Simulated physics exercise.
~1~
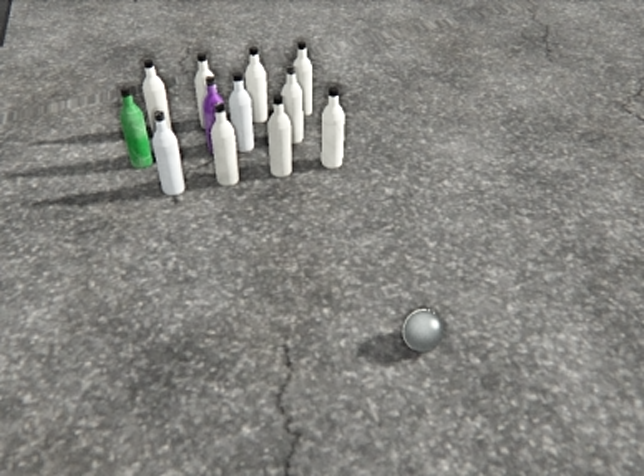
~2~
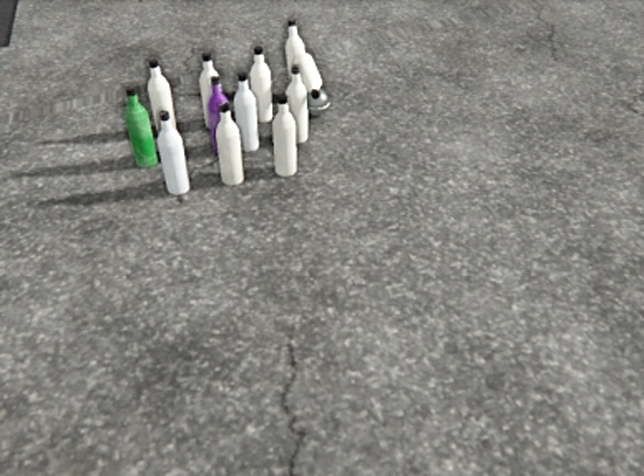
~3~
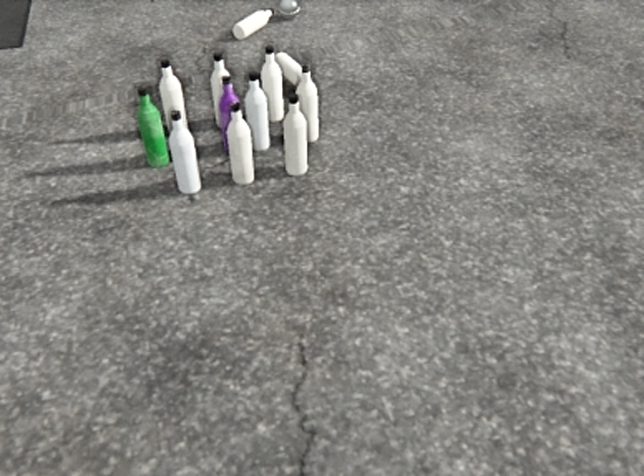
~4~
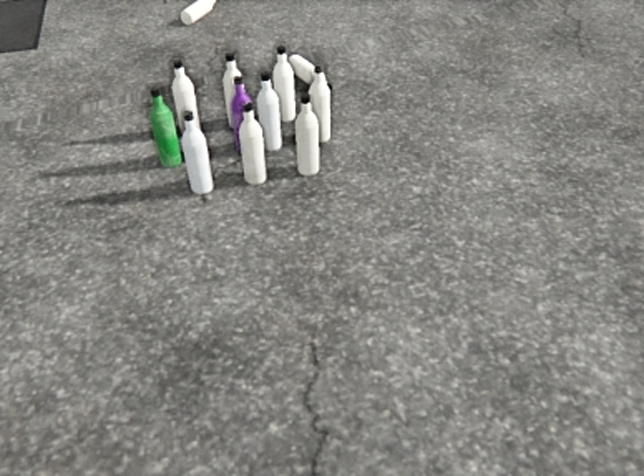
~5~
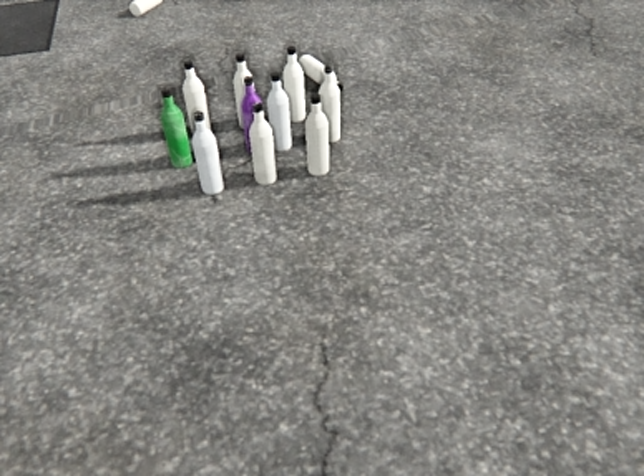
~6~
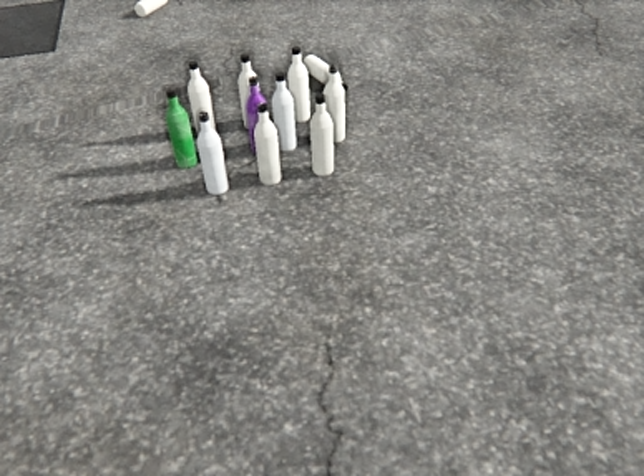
On a rough, cracked grey road surface, a dozen capped bottles stand close together in rows, most of them white, with one green and one purple, while a steel ball sits in the open to the lower right. The ball rolls up and to the left into the right side of the group, knocking into two white bottles at the back. One topples beside the others, and the second falls and slides away past the rear with the ball. The ball leaves the view at the top as the loose bottle rolls farther left. Finally, two bottles lie fallen, while the green and purple ones still stand among the rest.
